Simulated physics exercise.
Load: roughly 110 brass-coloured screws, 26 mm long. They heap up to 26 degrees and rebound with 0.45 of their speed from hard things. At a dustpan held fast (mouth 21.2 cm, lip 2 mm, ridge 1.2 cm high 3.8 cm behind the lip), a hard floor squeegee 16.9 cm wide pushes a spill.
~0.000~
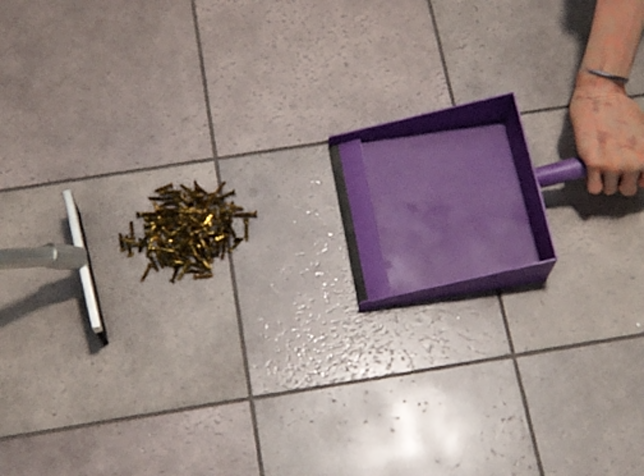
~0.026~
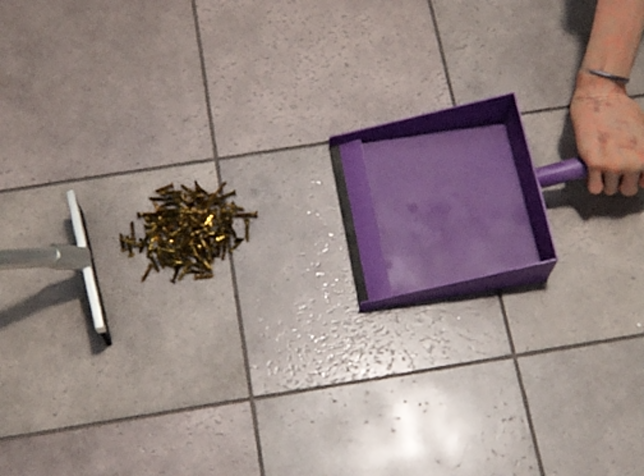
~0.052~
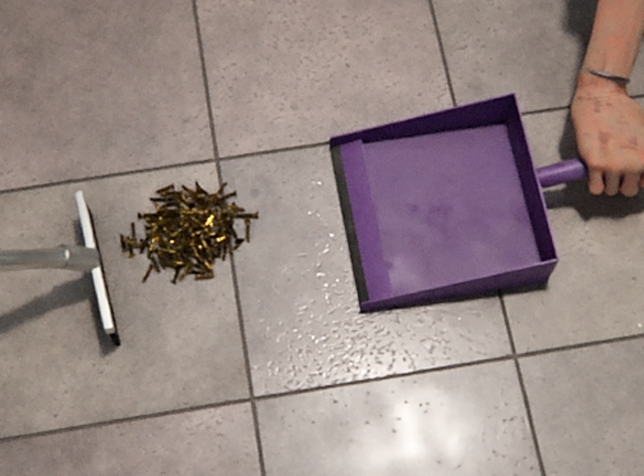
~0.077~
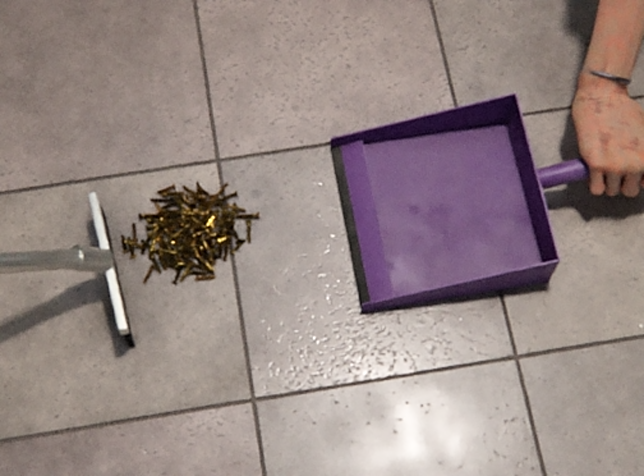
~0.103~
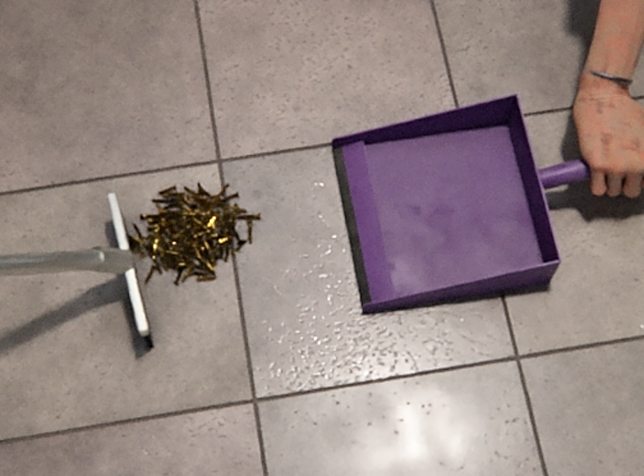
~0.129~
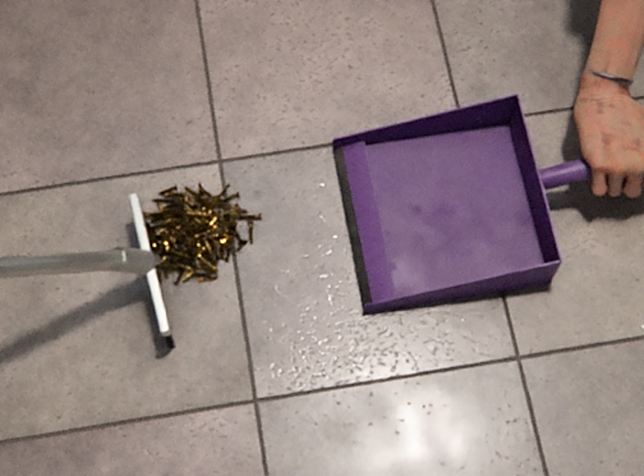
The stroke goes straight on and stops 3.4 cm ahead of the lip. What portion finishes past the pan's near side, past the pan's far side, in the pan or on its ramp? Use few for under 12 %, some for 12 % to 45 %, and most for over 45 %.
Past the pan's near side: Few, past the pan's far side: Few, in the pan or on its ramp: Some.
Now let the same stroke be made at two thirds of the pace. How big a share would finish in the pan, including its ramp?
Then near 5 in a hundred.
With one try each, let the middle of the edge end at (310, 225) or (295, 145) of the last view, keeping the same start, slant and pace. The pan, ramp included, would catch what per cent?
Close to 45 and 20 in a hundred, in that order.
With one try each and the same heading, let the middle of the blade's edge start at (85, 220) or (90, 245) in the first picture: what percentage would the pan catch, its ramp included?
Some 40 and 30 per cent.
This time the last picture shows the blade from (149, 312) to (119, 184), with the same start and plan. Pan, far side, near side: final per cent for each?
Pan 20; far 15; near 0.
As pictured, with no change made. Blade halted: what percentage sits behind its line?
Estimate: About 30 %.
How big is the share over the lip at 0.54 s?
About 25 percent up to then.
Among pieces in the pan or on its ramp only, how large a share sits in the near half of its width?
Something like 40 in a hundred.
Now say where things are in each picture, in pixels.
In the first picture, blade from (97, 327) to (69, 197), moved 0.0 cm, 0 of the pieces shifted so far; middle of the pieces at (182, 227); pan at (451, 209).
In the second picture, blade from (101, 328) to (72, 198), moved 0.3 cm, 0 of the pieces shifted so far; middle of the pieces at (183, 227).
In the third picture, blade from (110, 329) to (81, 199), moved 1.2 cm, 0 of the pieces shifted so far; middle of the pieces at (184, 228).
In the fourth picture, blade from (124, 330) to (95, 200), moved 2.6 cm, 0 of the pieces shifted so far; middle of the pieces at (185, 229).
In the fifth picture, blade from (144, 330) to (114, 201), moved 4.7 cm, 4 of the pieces shifted so far; middle of the pieces at (186, 229).
In the sixth picture, blade from (166, 331) to (135, 201), moved 7.0 cm, 24 of the pieces shifted so far; middle of the pieces at (197, 226); pan at (455, 211). Its pace works out near 0.88 m/s, heading 11 degrees towards the viewer's side.
Then, at 0.25 s, middle of the blade 13 cm from the lip; 0 % over the lip, far side 0 %, near side 0 %.
After 0.33 s, middle of the blade 6 cm from the lip; 0 % over the lip, far side 0 %, near side 0 %.
Then, at 0.54 s, middle of the blade 4 cm from the lip; 25 % over the lip, far side 5 %, near side 0 %.
By 1.3 s all is still; near side 0 %, far side 5 %, pan 20 %, in front of the lip or behind the blade 70 %.
